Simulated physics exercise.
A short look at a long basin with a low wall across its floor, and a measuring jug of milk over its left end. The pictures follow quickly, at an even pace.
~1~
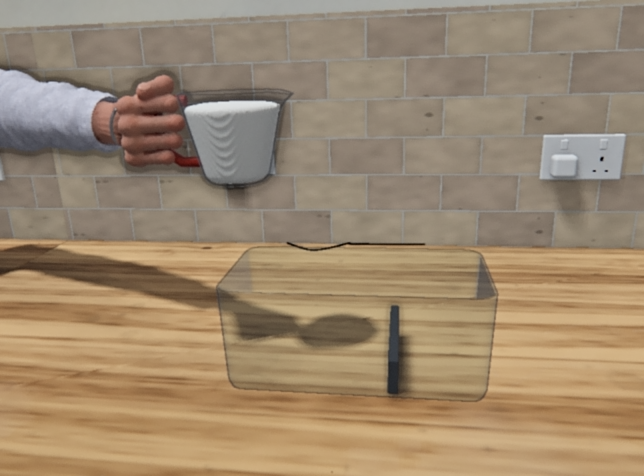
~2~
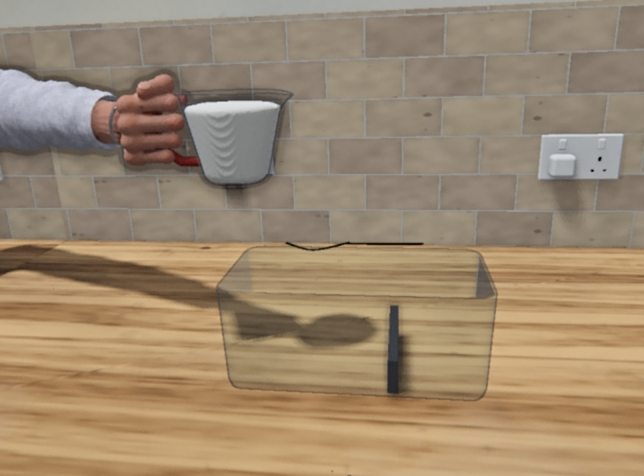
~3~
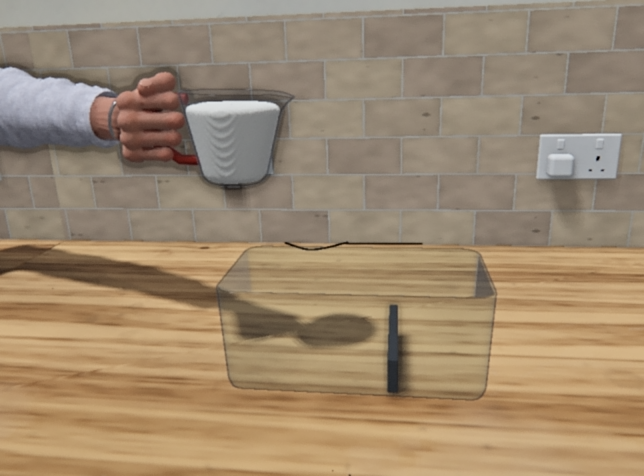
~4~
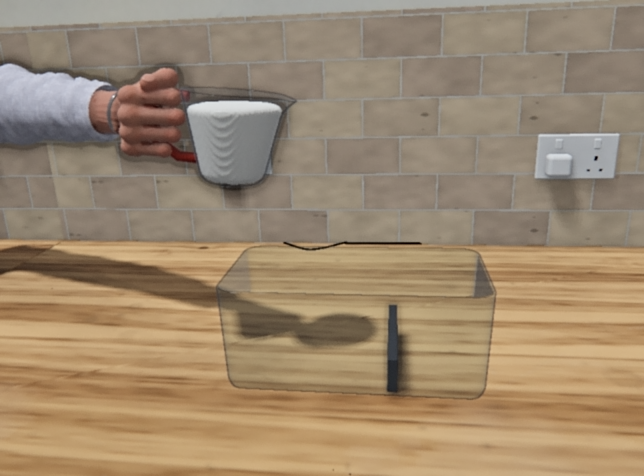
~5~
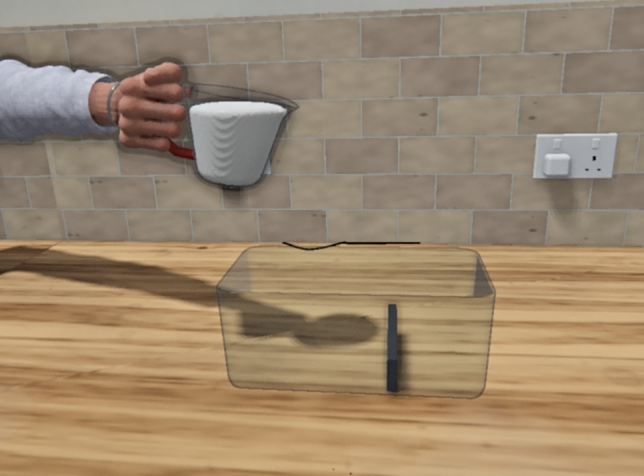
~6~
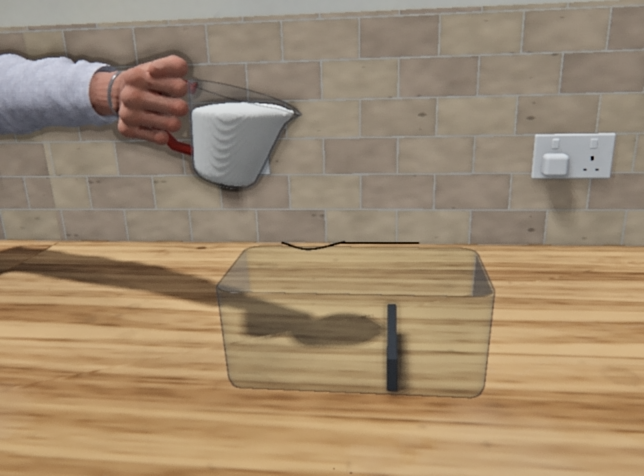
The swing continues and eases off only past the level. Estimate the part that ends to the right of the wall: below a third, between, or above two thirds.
It comes to under a third.
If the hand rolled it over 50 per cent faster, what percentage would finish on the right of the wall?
About 5 per cent.
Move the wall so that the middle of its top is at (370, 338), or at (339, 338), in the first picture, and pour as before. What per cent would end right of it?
Near 30 % and 80 %.
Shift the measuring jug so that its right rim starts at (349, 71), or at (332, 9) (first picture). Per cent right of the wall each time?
First some 70, then 70 per cent.
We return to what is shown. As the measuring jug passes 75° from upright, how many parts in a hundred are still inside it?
Roughly 55 in a hundred.
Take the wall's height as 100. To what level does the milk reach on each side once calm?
The left part 40 per cent, the right part 0.
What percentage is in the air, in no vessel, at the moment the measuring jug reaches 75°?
Roughly 30 in a hundred.
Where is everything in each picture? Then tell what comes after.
The first frame shows tilt 0°; pouring edge (293, 92); surface from (189, 107) to (281, 105); the long basin's rim runs from (233, 268) to (488, 274); the wall's top is at (394, 332).
The second frame shows tilt 1°; pouring edge (294, 93); surface from (189, 107) to (281, 105).
The third frame shows tilt 3°; pouring edge (295, 96); surface from (191, 106) to (281, 106).
The fourth frame shows tilt 6°; pouring edge (297, 100); surface from (193, 105) to (282, 108).
The fifth frame shows tilt 11°; pouring edge (299, 106); surface from (194, 106) to (287, 110).
The sixth frame shows tilt 17°; pouring edge (302, 114); surface from (197, 109) to (293, 111).
A moment on, the measuring jug is tipped on its side and 57 per cent is still to pour, 13 is left of the wall and 0 right of it.
Next, the measuring jug is tipped right over and 7 per cent is still to pour, 77 is left of the wall and 1 right of it.
Then the measuring jug is tipped right over and 0 per cent is still to pour, 93 is left of the wall and 4 right of it.
Later the measuring jug is tipped right over and 0 per cent is still to pour, 92 is left of the wall and 5 right of it.
Finally, 92 per cent lies left of the wall, 5 right of it and 2 outside.
